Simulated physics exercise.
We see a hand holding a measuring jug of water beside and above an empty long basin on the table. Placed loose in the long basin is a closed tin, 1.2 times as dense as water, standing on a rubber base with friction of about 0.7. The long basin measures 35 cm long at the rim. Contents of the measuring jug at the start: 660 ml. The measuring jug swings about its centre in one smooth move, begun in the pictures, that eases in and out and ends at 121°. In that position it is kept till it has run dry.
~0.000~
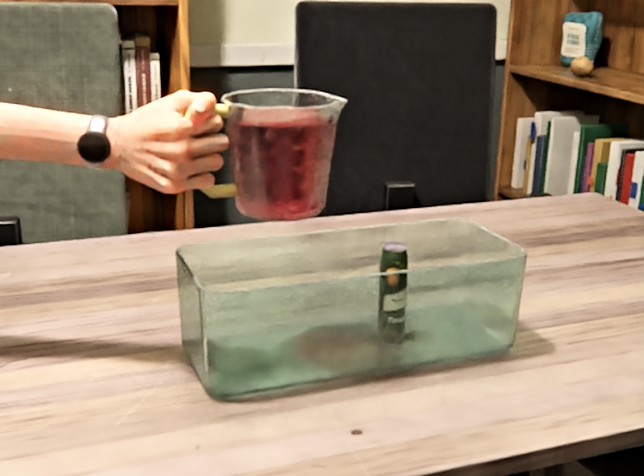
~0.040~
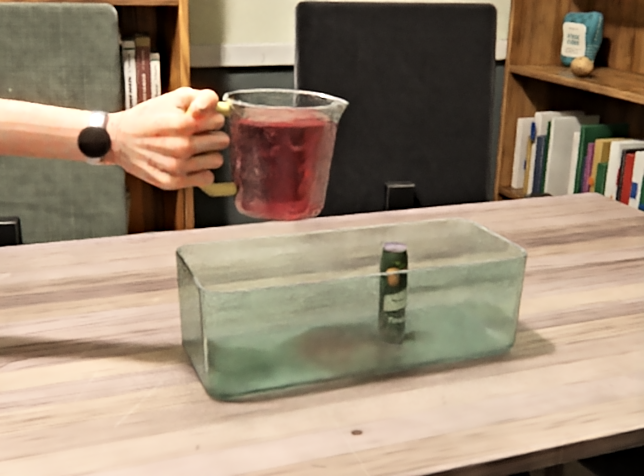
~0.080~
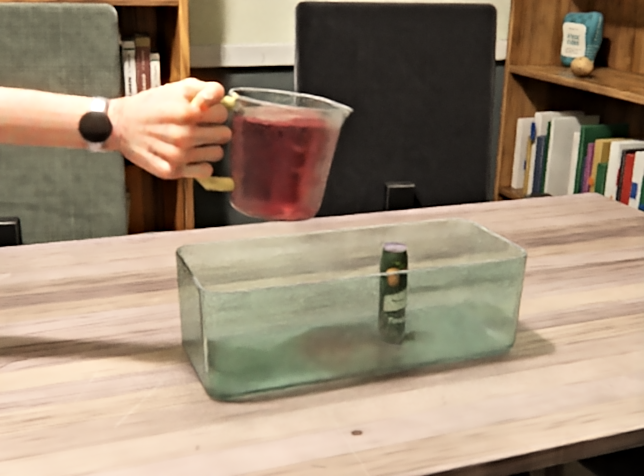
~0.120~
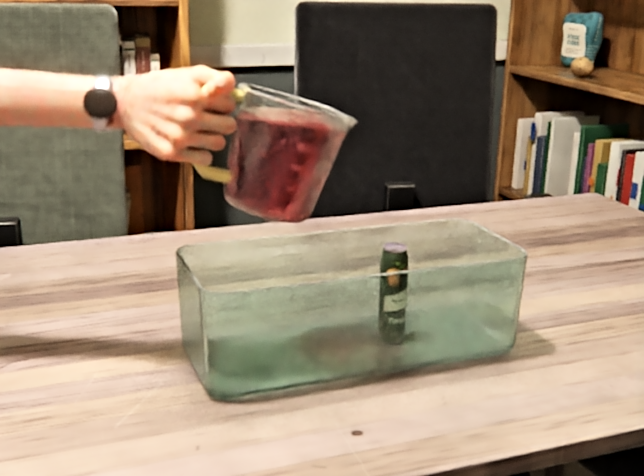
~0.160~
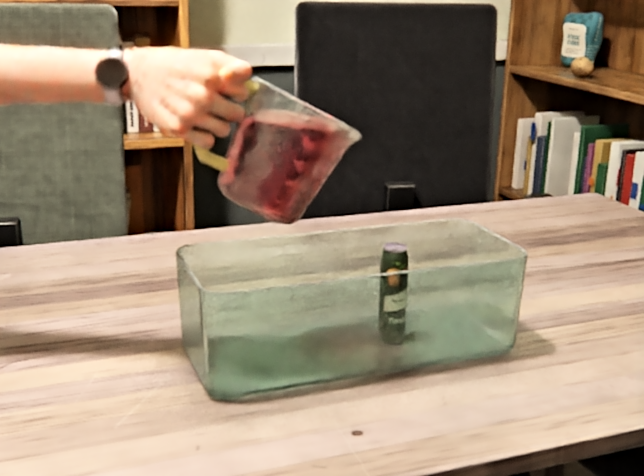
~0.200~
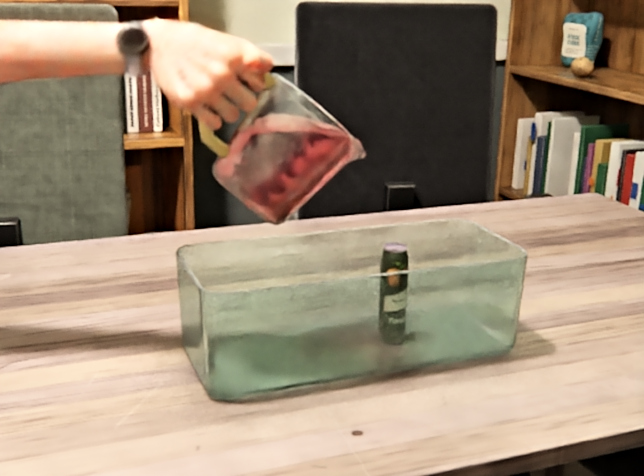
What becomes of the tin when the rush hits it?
It will come down.
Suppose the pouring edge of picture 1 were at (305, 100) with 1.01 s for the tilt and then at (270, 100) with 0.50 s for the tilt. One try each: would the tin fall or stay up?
First it keeps standing; then it keeps standing.
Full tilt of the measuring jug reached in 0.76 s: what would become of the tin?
Result: Tin tipped over.
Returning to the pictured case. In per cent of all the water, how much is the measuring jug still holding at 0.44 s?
I reckon about 30 in a hundred is still held.
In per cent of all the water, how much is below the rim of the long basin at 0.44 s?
Some 50 per cent.
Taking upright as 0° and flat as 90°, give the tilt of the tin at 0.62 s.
20°.
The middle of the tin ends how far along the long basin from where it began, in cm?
Around 7.0 cm.
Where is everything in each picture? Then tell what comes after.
Tilt 0°; pouring edge (345, 98); surface from (228, 118) to (329, 113); the long basin's rim runs from (188, 270) to (497, 237); the tin's top is at (394, 251), in the first frame.
Tilt 2°; pouring edge (347, 101); surface from (229, 117) to (329, 114), in the second frame.
Tilt 7°; pouring edge (351, 108); surface from (234, 113) to (334, 117), in the third frame.
Tilt 16°; pouring edge (356, 119); surface from (239, 112) to (339, 121), in the fourth frame.
Tilt 28°; pouring edge (360, 135); surface from (239, 130) to (346, 127), in the fifth frame.
Tilt 42°; pouring edge (360, 155); surface from (228, 147) to (350, 142); 2 per cent is over the edge, in the sixth frame.
By 0.44 s the tilt is 117° and 30 per cent is still to pour; the tin stands where it began.
By 0.62 s the tilt is 121° and 1 per cent is still to pour; the tin leans 20°.
By 0.80 s the tilt is 121° and 0 per cent is still to pour; the tin lies on its side.
By 1.00 s the tilt is 121° and 0 per cent is still to pour; the tin lies on its side.
At rest the tin lies on its side.
